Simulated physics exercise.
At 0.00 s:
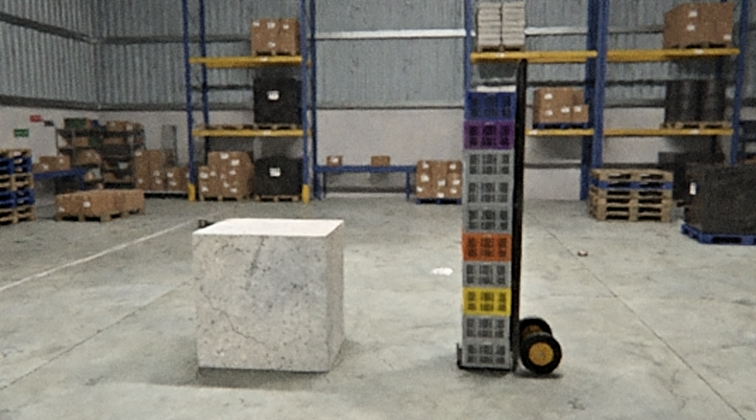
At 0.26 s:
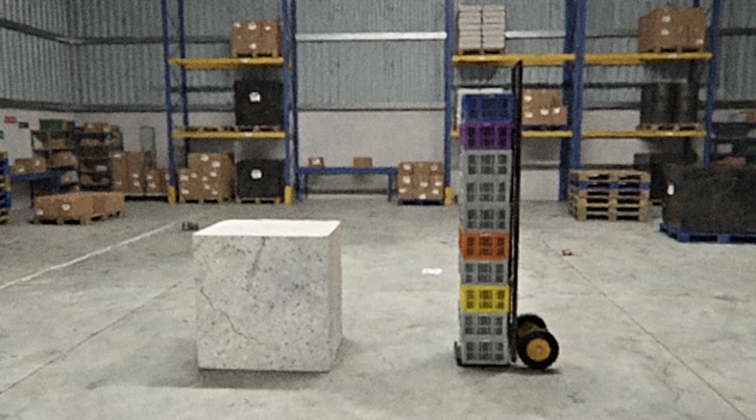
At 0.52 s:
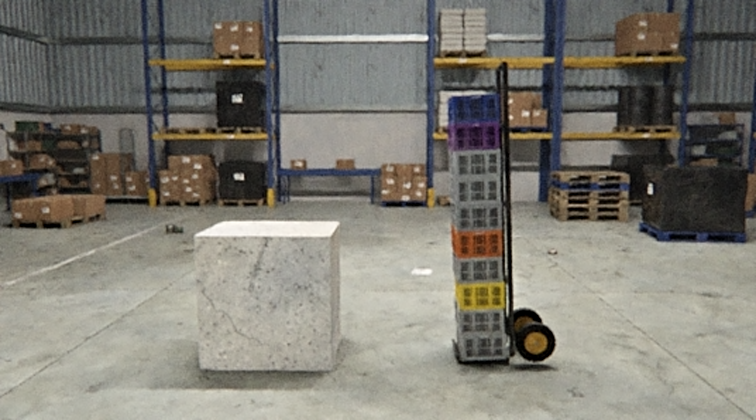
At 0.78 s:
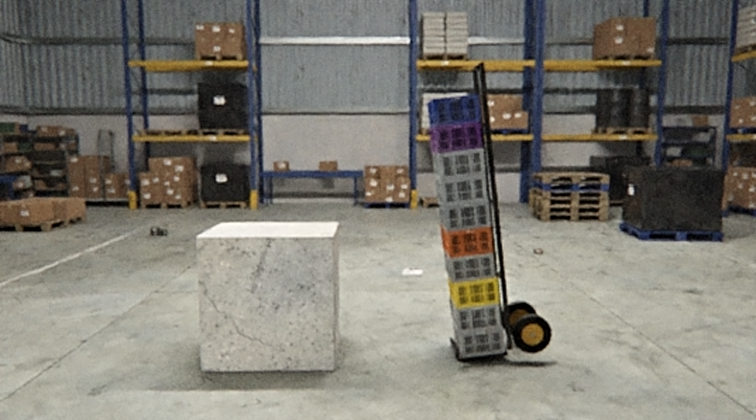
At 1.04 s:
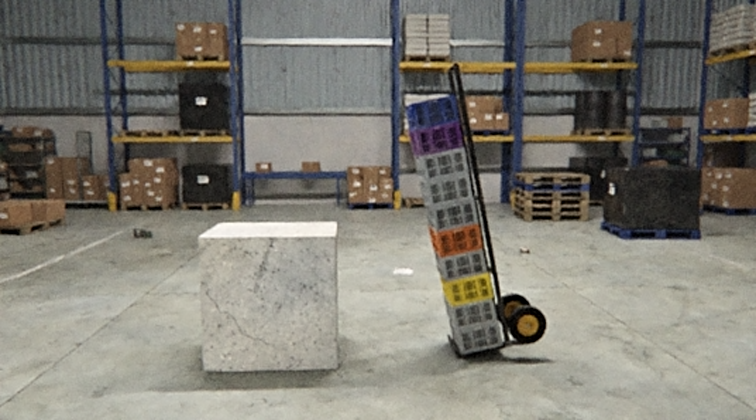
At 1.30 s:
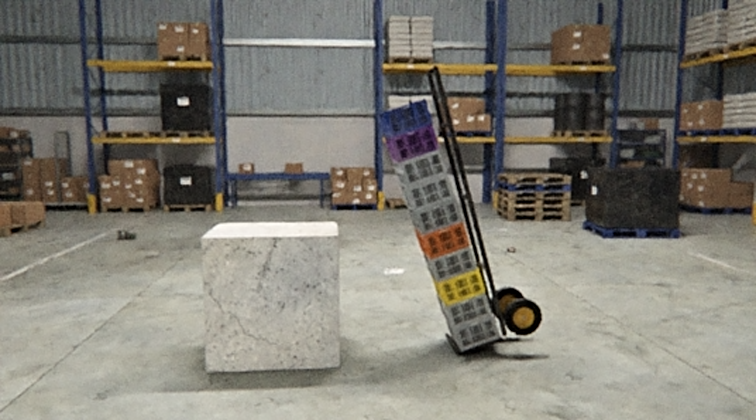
At first, a tall stack of mostly grey crates, with blue and purple ones on top, stands upright on a sack truck to the right of a speckled stone block in a warehouse. Then the truck and its stack lean left together, slanting further toward the block as the view shifts slightly.
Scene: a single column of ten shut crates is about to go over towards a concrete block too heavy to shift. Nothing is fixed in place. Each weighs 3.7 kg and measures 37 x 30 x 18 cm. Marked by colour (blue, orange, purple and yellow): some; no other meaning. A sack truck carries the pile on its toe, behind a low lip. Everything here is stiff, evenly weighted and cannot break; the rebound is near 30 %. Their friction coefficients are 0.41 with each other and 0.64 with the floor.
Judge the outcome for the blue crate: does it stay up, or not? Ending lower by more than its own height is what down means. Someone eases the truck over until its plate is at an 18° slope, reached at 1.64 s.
For the blue crate, the answer is not.
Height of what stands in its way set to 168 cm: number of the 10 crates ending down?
Result - 0.
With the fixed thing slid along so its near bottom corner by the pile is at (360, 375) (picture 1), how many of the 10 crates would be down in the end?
That comes to 3.
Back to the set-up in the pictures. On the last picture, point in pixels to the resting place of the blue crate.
End point, last view: About (61, 342).
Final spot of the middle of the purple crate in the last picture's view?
Look near (36, 352) in the final frame.
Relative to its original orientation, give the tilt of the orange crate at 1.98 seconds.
Some 50°.
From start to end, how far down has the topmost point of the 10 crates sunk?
About 70 cm.
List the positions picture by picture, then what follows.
In the first picture (pixels give the middle of a visible side; the camera moves round a little), truck frame (523, 125) 0° forward; blue crate (491, 106); purple crate (489, 135); orange crate (487, 247); none has stirred.
Truck frame (519, 126) 0° forward; blue crate (489, 108), in the second picture.
Truck frame (506, 125) 3° forward; blue crate (477, 109) 8 cm from its place; purple crate (476, 137) 8 cm from its place; movement in 9 of them, in the third picture.
Truck frame (488, 124) 7° forward; blue crate (457, 110) 7° from how it stood; purple crate (459, 137) 7° from how it stood; movement in 10 of them, in the fourth picture.
Truck frame (467, 124) 12° forward; blue crate (435, 112) 12° from how it stood; purple crate (439, 139) 12° from how it stood; movement in 10 of them, in the fifth picture.
Truck frame (450, 124) 16° forward; blue crate (408, 118) 18° from how it stood; purple crate (415, 144) 18° from how it stood; orange crate (447, 241) 18° from how it stood; movement in 10 of them, in the sixth picture.
After 1.44 s, none of the 10 crates down, 10 disturbed; blue crate 23° from how it stood, 8 cm lower; purple crate 23° from how it stood, 7 cm lower.
After 1.66 s, 2 of the 10 crates down; blue crate 37° from how it stood, 25 cm lower; orange crate 37° from how it stood, 7 cm lower.
After 1.98 s, 7 of the 10 crates down; blue crate on its side; purple crate on its side.
After 2.86 s, 7 of the 10 crates down; blue crate on its side; purple crate upside down.
In the end (4.5 s), 7 of the 10 crates down; blue crate upside down; purple crate on its side; yellow crate 52° from how it stood, 10 cm lower. From the last view, middles, blue crate near (61, 342), purple crate near (36, 352).
